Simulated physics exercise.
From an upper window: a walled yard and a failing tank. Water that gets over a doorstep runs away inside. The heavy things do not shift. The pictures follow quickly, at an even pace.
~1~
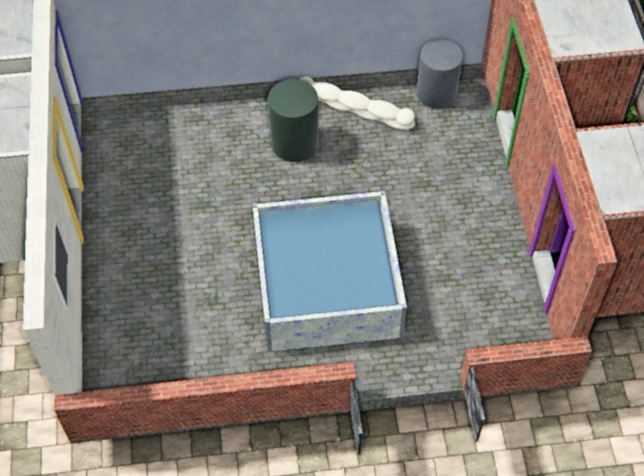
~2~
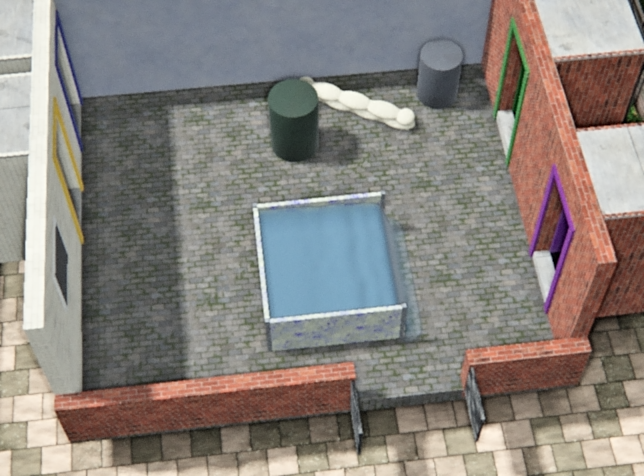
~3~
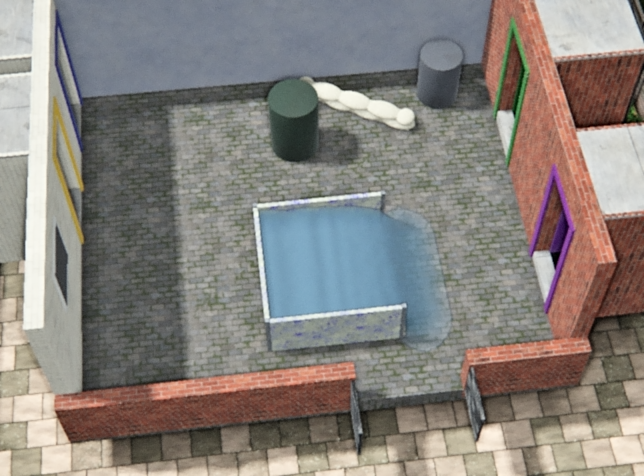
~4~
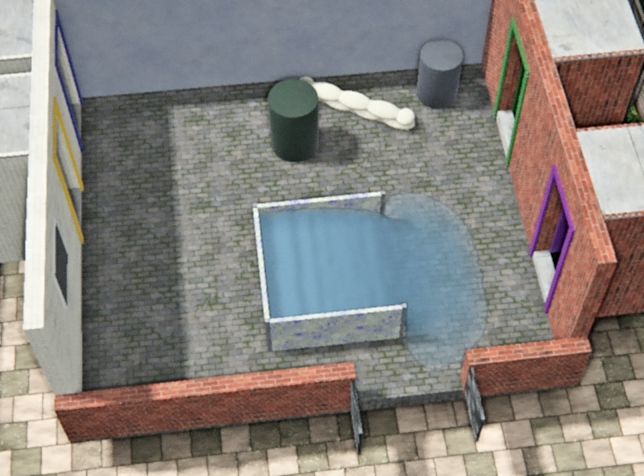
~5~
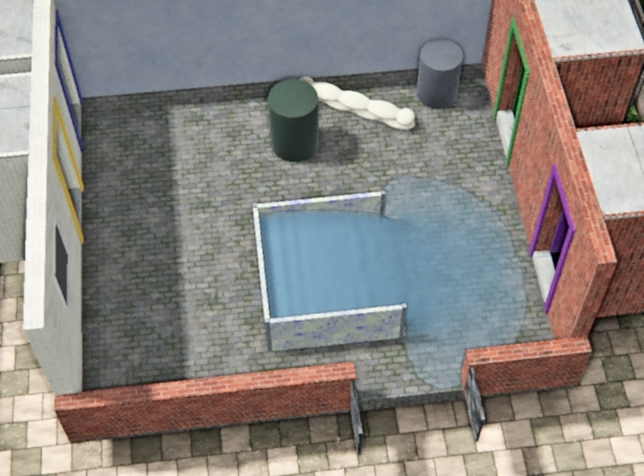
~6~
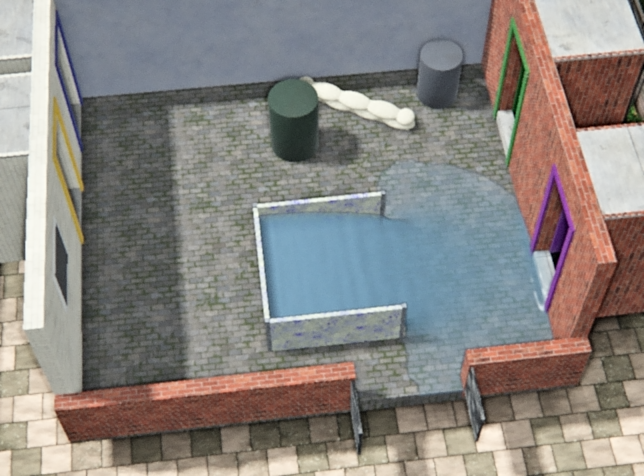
Water sat still in a square tank in a walled yard, then poured out through the open right side and spread in a widening, rounded sheet across the paving to the purple-framed opening.
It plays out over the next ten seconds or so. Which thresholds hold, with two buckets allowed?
The blue door holds within the limit; the yellow door holds within the limit; the green door holds within the limit; the purple door floods.
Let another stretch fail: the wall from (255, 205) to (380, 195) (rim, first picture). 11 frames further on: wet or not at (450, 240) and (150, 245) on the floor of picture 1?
In turn: Dry, dry.
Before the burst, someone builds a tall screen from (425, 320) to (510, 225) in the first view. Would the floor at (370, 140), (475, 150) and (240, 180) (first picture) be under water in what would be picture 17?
One after the other: Dry, under water, free of water.
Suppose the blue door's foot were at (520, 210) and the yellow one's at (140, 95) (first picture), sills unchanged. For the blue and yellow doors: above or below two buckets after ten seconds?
Then: Blue passes that mark, yellow takes less.
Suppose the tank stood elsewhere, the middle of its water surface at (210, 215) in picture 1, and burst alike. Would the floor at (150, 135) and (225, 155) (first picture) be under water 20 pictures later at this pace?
In that order: Not flooded, not flooded.
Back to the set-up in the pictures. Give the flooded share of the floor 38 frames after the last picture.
Roughly 60 per cent.
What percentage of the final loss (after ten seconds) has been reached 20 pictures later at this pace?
Some 60 per cent.
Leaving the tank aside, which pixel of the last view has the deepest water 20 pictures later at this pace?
Close to (475, 71).
A moment on, water covers 25 % of the floor; the blue door not reached, the yellow door not reached, the green door wet at the sill, nothing in, the purple door far over two buckets in.
Next, water covers 25 % of the floor; the blue door not reached, the yellow door not reached, the green door wet at the sill, nothing in, the purple door far over two buckets in.
Then, water covers 35 % of the floor; the blue door not reached, the yellow door not reached, the green door wet at the sill, nothing in, the purple door far over two buckets in.
Later, water covers 60 % of the floor; the blue door wet at the sill, nothing in, the yellow door not reached, the green door wet at the sill, nothing in, the purple door far over two buckets in.
In the end, water covers 90 % of the floor; the blue door wet at the sill, nothing in, the yellow door wet at the sill, nothing in, the green door wet at the sill, nothing in, the purple door far over two buckets in.
